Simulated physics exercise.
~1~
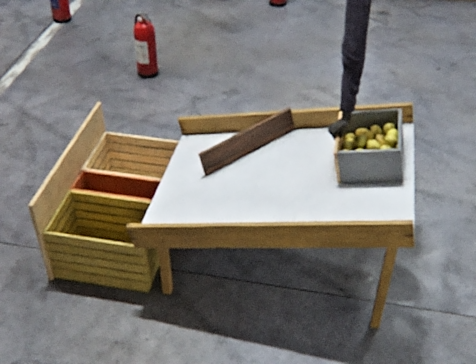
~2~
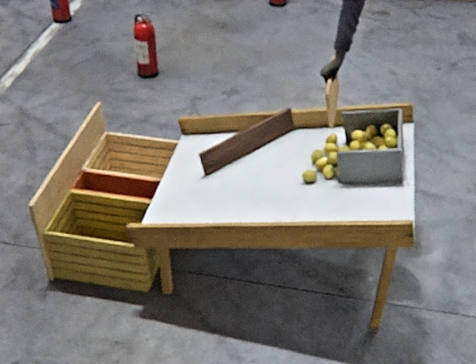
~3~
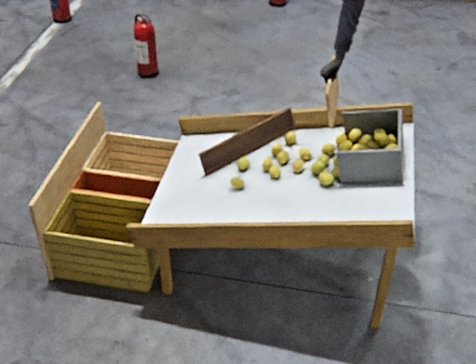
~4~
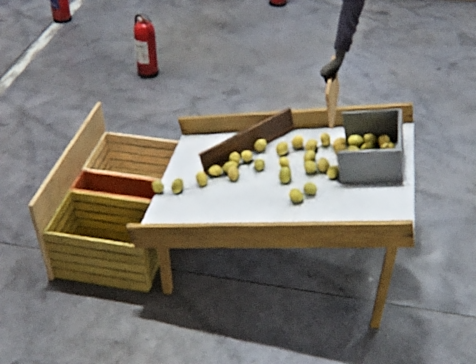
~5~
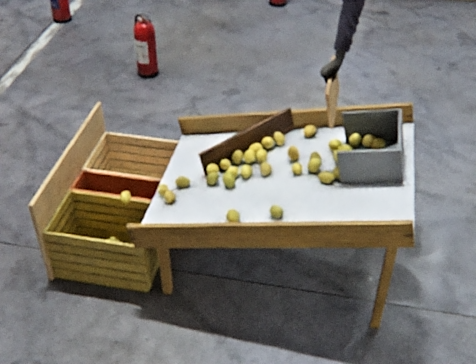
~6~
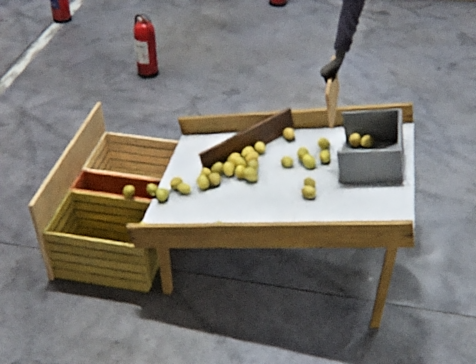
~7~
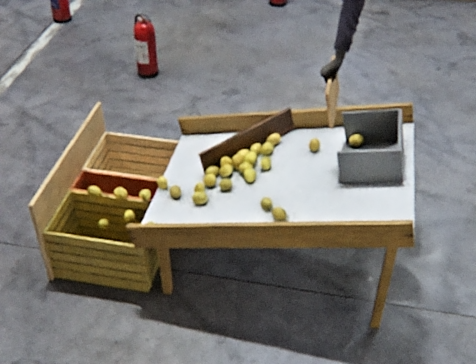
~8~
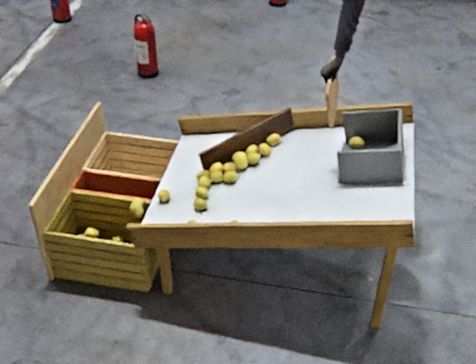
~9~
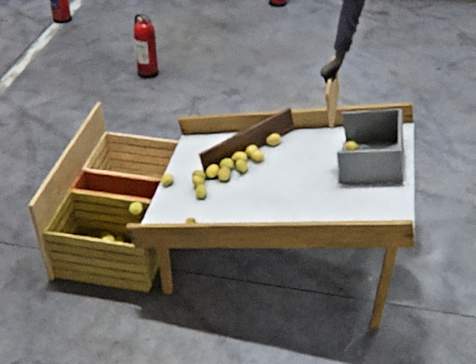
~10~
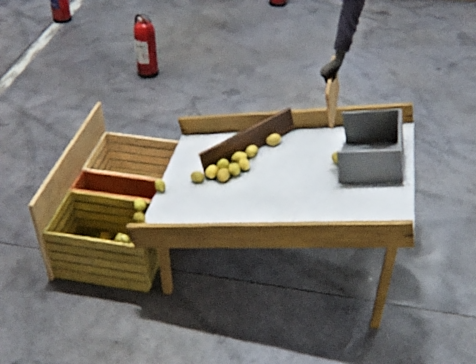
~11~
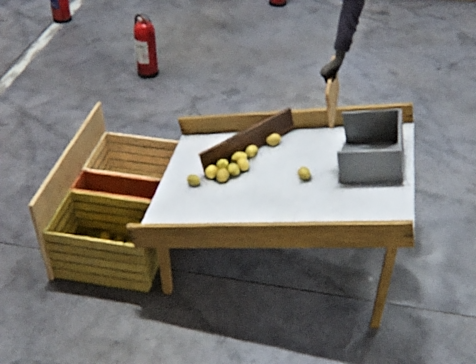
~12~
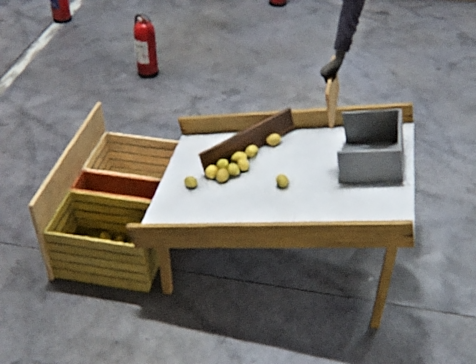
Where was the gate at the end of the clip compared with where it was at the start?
At the start the gate was down at the left side of the grey box, where the arm reached in. At the end the gloved hand was holding it higher up and a little to the left, clear of the box's opening.
